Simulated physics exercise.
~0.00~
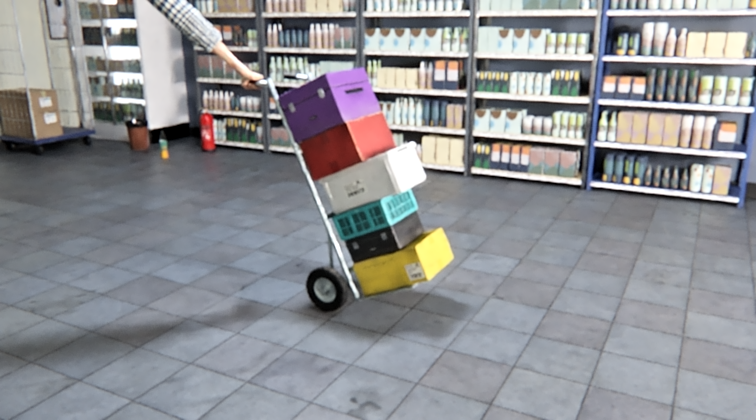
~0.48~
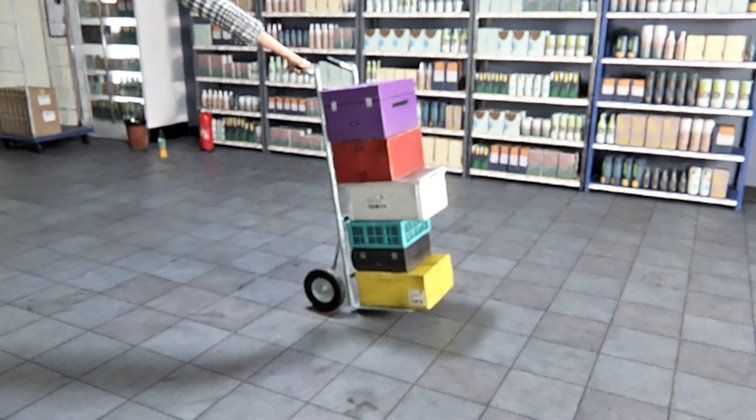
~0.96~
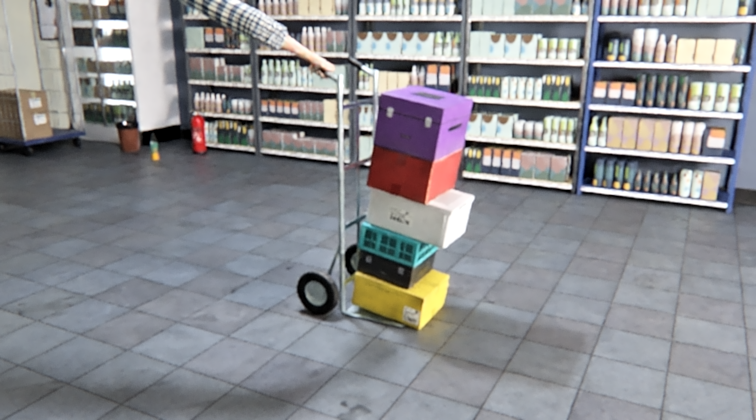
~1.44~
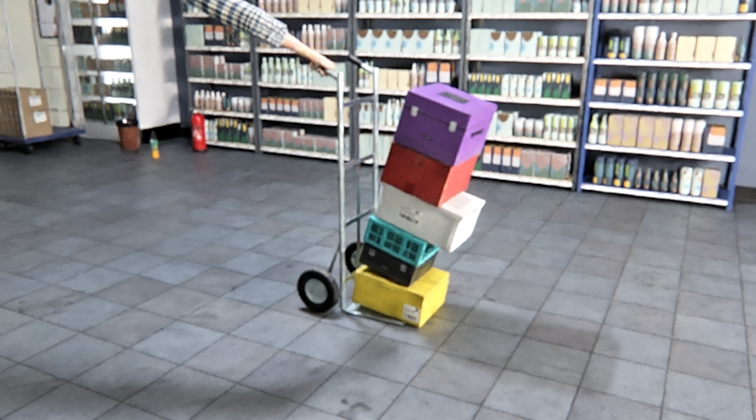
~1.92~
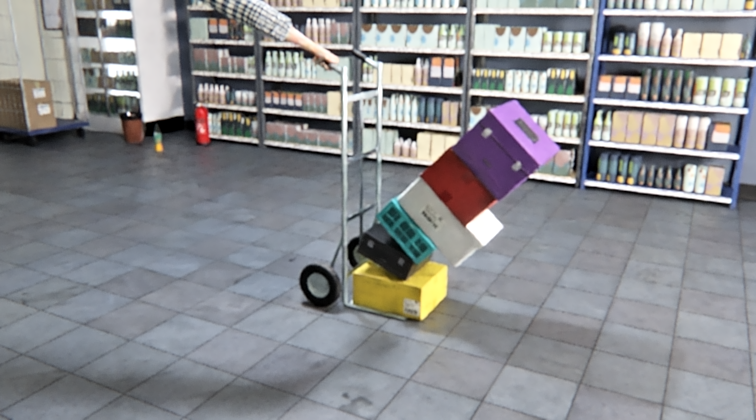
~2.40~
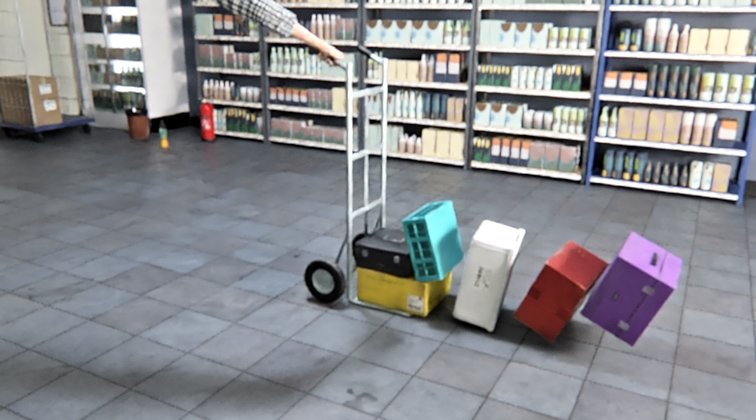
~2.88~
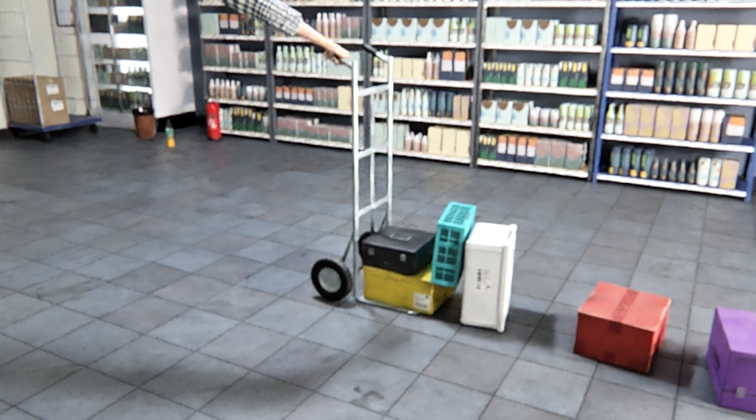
In a store with a grey tiled floor and shelves of bottles and boxes, a hand in a checked sleeve holds a tilted sack truck stacked with six colourful boxes and crates. The arm swings the truck upright, and the stack above the yellow box begins leaning to the right. The lean deepens until the purple toolbox, red box and white tote topple off toward the floor. The turquoise crate tips over after them. At the end the truck stands upright, still held, with the black toolbox on the yellow box, the crate on its side against the upended white tote, and the red and purple boxes lying farther right.
